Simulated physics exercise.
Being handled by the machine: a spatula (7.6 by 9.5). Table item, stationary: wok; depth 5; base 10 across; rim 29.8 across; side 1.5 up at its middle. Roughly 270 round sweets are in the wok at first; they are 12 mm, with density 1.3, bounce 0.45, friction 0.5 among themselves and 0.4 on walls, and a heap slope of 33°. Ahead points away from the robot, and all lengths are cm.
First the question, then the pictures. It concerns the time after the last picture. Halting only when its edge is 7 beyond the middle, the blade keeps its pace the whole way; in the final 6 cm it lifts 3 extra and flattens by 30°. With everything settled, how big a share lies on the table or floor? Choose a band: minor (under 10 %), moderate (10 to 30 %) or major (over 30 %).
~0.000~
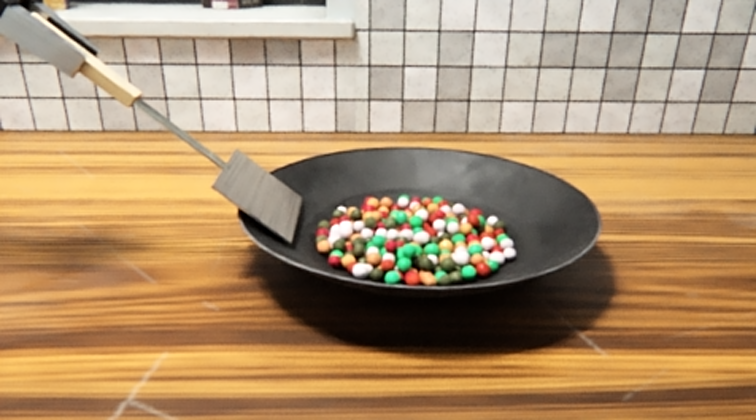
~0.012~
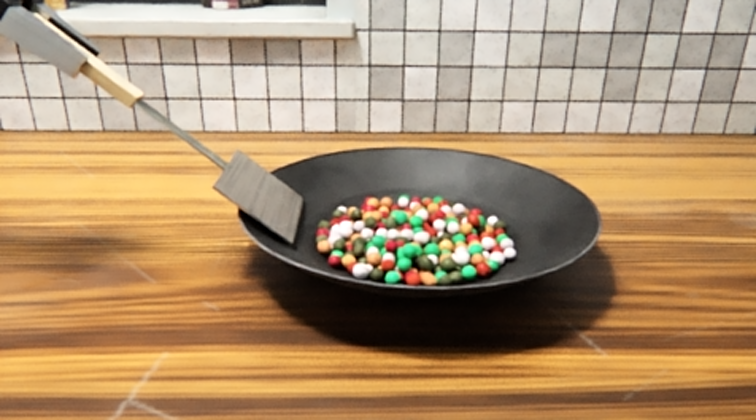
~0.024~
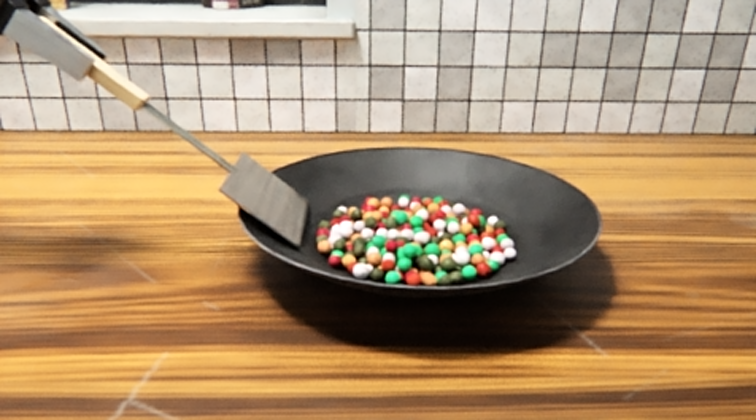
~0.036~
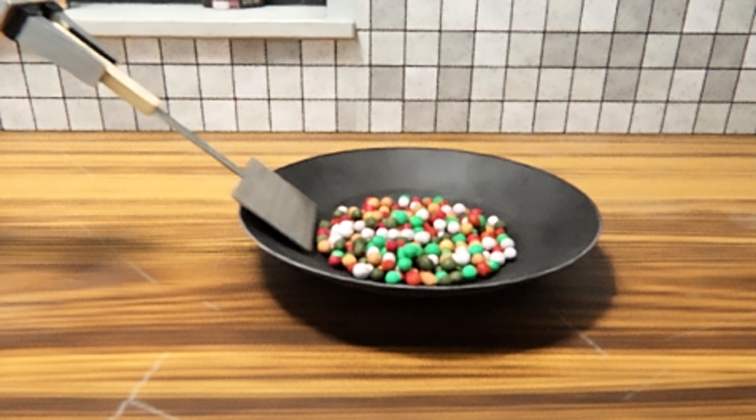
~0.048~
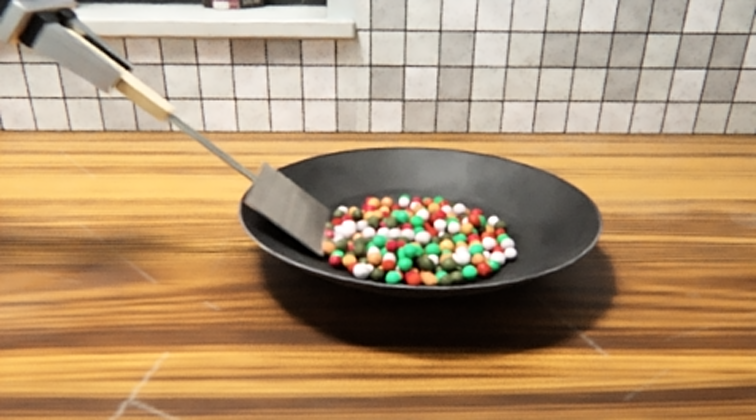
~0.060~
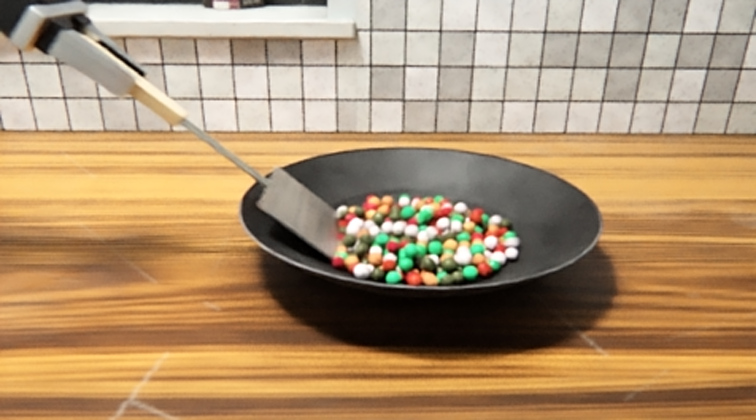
Minor.
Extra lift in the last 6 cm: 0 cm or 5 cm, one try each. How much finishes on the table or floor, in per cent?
You'd get some 5 per cent with the first setting and some 5 per cent with the second.
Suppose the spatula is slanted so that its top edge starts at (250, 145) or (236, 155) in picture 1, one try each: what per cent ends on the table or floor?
First try roughly 5 percent, second try roughly 5 percent.
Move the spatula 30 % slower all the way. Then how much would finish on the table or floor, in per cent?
Then around 0 percent would finish on the table or floor.
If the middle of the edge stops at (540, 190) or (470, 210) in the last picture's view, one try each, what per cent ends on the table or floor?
25 % and 0 %.
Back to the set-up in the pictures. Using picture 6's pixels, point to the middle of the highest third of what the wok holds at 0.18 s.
At about (521, 211).
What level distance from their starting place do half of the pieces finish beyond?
Distance: Around 5 cm.
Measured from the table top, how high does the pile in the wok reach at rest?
Close to 5.0 centimetres high.
After 0.12 s, sloping 40°, highest piece 7 above the table; 272 in the wok.
After 0.18 s, sloping 31°, highest piece 6 above the table; 272 in the wok.
After 0.40 s, sloping 10°, highest piece 6 above the table; 262 in the wok, 9 on the table or floor, 1 on the blade or in flight.
After 1.45 s, sloping 10°, highest piece 5 above the table; 261 in the wok, 11 on the table or floor.
In the end, 261 in the wok, 11 on the table or floor. That is 4 % on the table or floor.
